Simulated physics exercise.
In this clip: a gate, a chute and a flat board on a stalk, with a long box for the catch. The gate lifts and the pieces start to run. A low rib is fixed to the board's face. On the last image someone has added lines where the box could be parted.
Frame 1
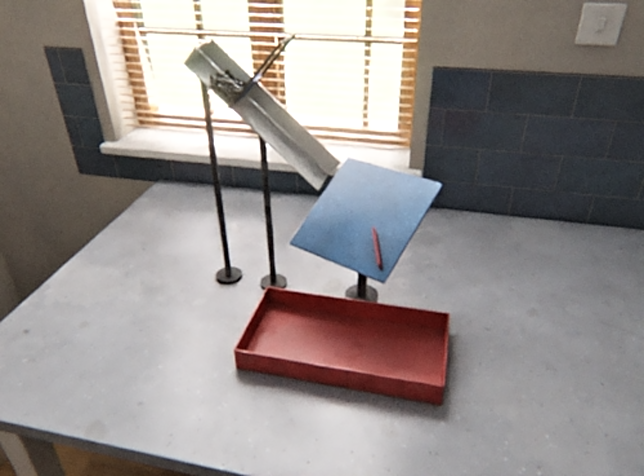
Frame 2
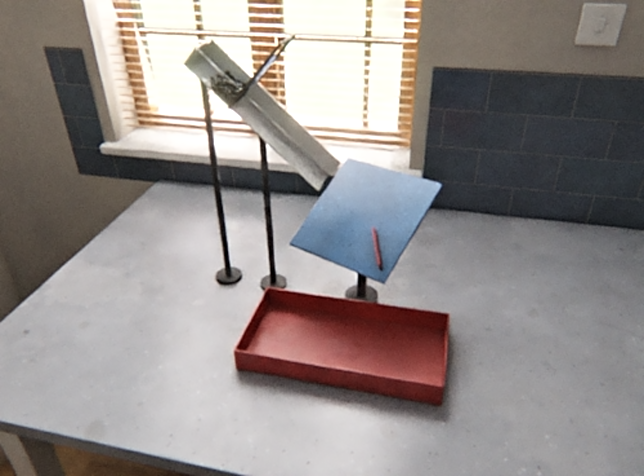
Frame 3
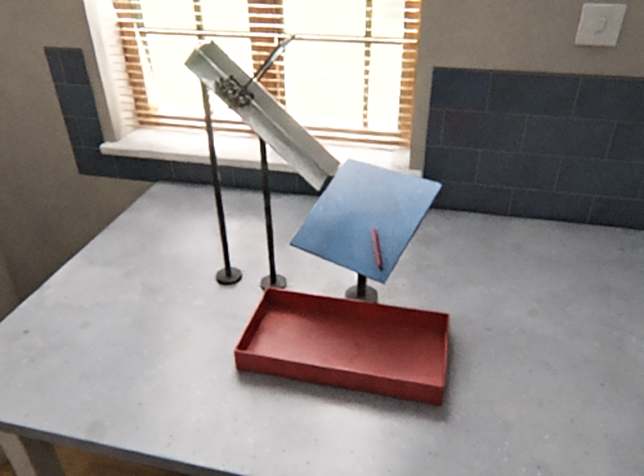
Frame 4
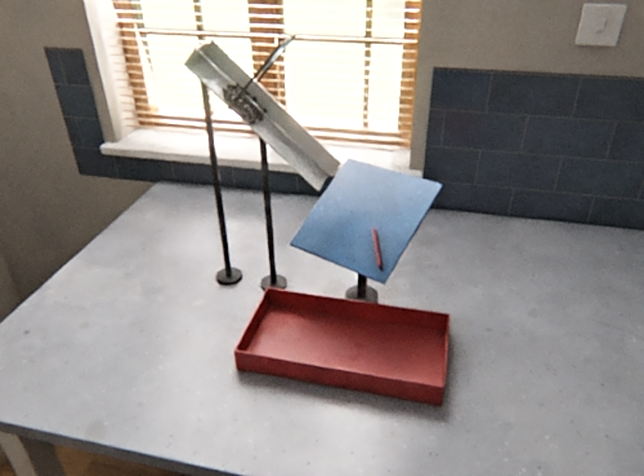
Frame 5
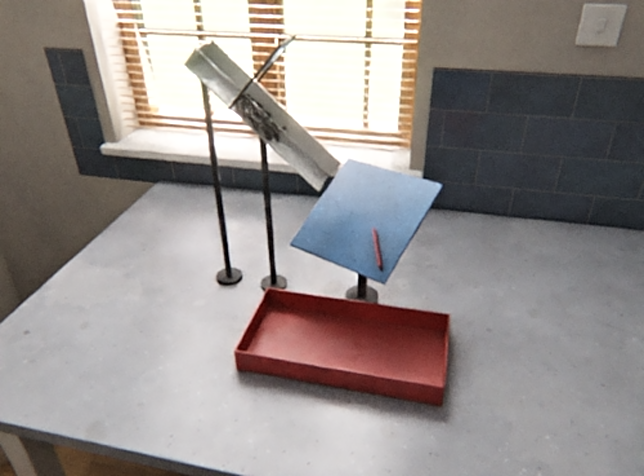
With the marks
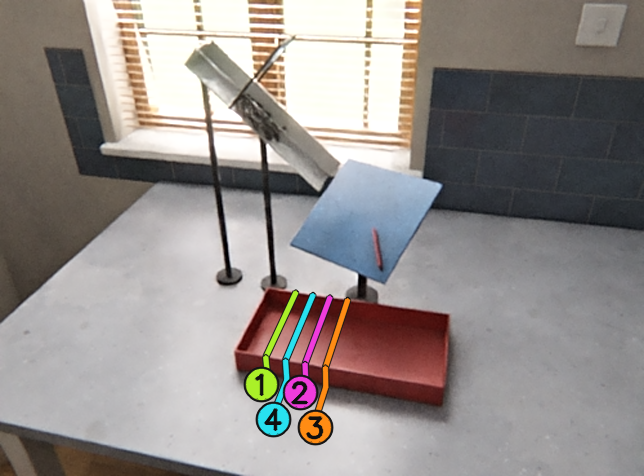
On a grey table by a window, small dark pieces sliding down a sloping chute towards a tilted blue board above an empty red box.
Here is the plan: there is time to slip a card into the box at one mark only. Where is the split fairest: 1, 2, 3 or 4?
Go for 3.
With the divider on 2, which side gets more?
More lands on the right.
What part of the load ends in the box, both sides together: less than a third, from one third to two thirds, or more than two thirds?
More than two thirds.
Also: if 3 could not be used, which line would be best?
Line 2.
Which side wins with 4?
More lands on the right.
On the marked copy, line 1 crosses the front rim at (266, 356); line 2 crosses the front rim at (305, 363); line 3 crosses the front rim at (325, 366); line 4 crosses the front rim at (285, 359).
For line 1, of what is caught, none on the left of the divider, all on the right.
For line 2, of what is caught, about a quarter on the left of the divider, most on the right.
For line 3, of what is caught, about half on the left of the divider, about half on the right.
For line 4, of what is caught, a small part on the left of the divider, nearly all on the right.
